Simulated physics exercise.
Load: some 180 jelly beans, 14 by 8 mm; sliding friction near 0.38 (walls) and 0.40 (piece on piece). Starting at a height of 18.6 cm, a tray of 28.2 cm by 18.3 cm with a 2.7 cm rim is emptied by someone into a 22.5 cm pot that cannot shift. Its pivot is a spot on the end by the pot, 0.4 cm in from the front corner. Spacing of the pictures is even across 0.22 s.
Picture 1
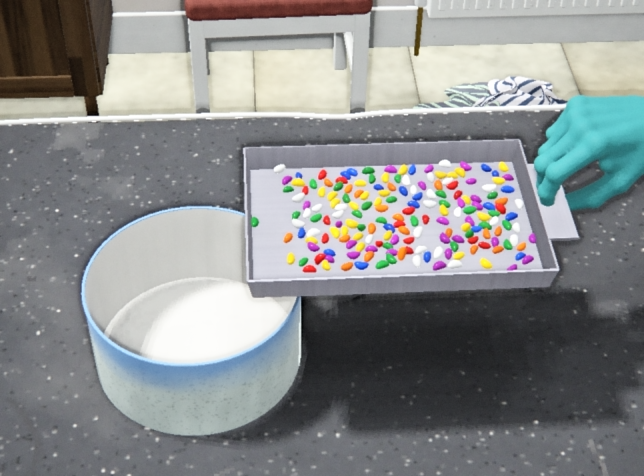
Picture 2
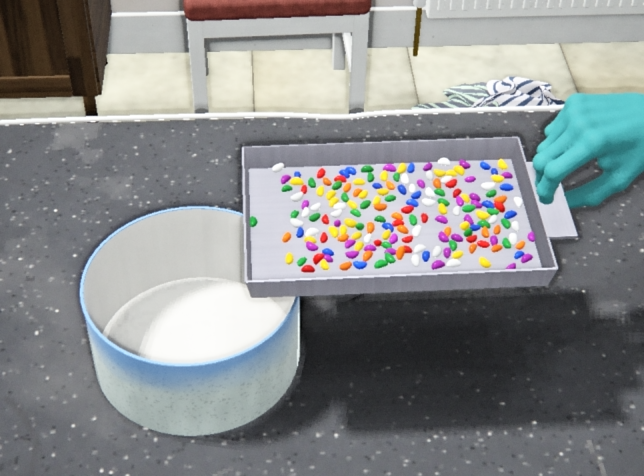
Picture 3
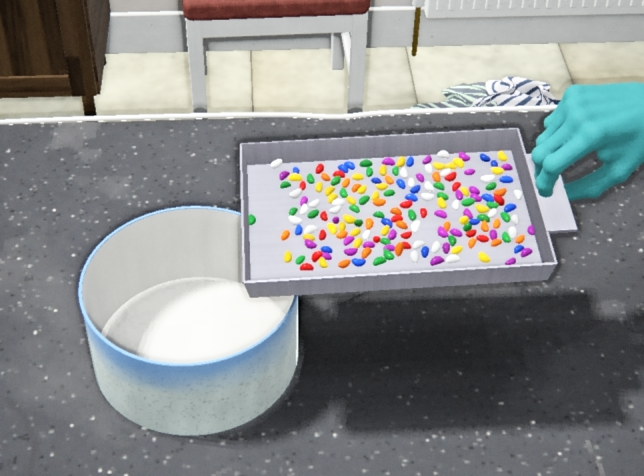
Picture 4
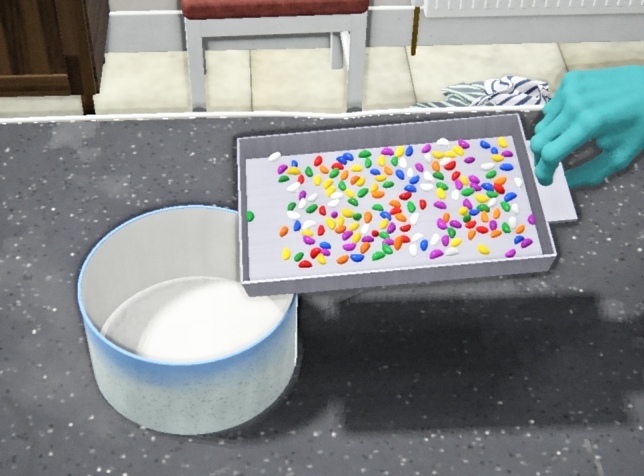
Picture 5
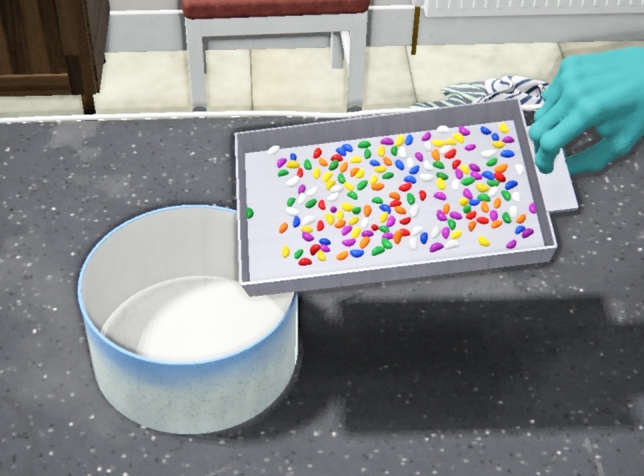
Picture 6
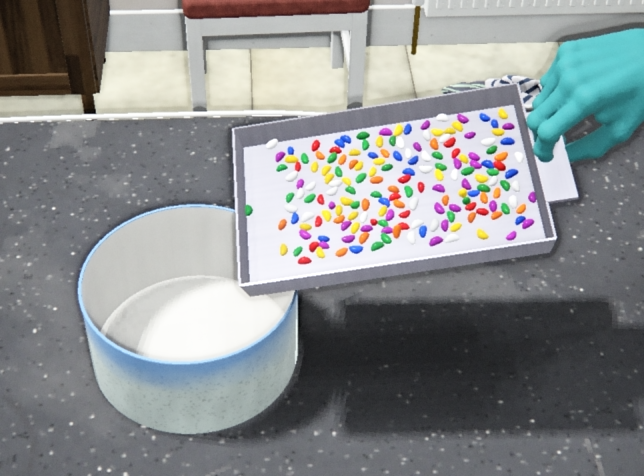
A teal-gloved hand at the right holds the handle of a shallow grey tray scattered with multicoloured jelly beans, above a dark speckled counter seen from slightly overhead. A round white pot with a blue rim sits at left, with a red-seated chair and pale floor tiles behind. The hand slowly raises the tray's right end, tilting it gently down toward the pot, while the camera stays still.
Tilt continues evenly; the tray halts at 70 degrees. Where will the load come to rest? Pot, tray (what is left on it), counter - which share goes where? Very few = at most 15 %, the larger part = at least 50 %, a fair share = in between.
Pot - very few, tray - a fair share, counter - the larger part.
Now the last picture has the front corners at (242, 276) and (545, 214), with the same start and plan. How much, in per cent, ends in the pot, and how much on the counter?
Split: Pot = 30, counter = 0.
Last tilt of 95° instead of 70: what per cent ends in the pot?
That would give about 5 per cent.
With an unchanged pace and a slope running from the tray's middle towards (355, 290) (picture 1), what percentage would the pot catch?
The share comes to about 0 in a hundred.
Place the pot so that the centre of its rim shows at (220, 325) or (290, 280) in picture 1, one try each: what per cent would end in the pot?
Roughly 60 per cent, then 0 per cent.
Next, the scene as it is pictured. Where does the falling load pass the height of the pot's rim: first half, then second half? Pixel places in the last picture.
I'd mark about (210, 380) for the first half, then (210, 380) for the second.
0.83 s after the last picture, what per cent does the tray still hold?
Close to 60 in a hundred.
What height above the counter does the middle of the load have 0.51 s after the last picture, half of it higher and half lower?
Roughly 24 cm.
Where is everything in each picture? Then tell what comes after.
Tray tilt 0 degrees, front corners at (252, 277) and (553, 266); middle of the pieces at (399, 217); pot at (193, 280), in the first frame.
Tray tilt 1 degrees, front corners at (251, 278) and (551, 265); middle of the pieces at (397, 216), in the second frame.
Tray tilt 3 degrees, front corners at (249, 278) and (551, 260); middle of the pieces at (396, 211), in the third frame.
Tray tilt 6 degrees, front corners at (246, 279) and (550, 252), lowest corner left front; middle of the pieces at (395, 203), in the fourth frame.
Tray tilt 10 degrees, front corners at (245, 280) and (550, 243), lowest corner left front; middle of the pieces at (395, 195), in the fifth frame.
Tray tilt 14 degrees, front corners at (244, 281) and (550, 235), lowest corner left front; middle of the pieces at (393, 189); pot at (189, 279), in the sixth frame.
Then, 0.30 s after the last picture, tilt 41 degrees; the tray holds 100 %, the pot 0 %.
Then, 0.51 s after the last picture, tilt 60 degrees; the tray holds 100 %, the pot 0 %.
Then, 0.83 s after the last picture, tilt 70 degrees; the tray holds 60 %, the pot 0 %.
In the end, pot 5 %, tray 35 %, counter 55 %.
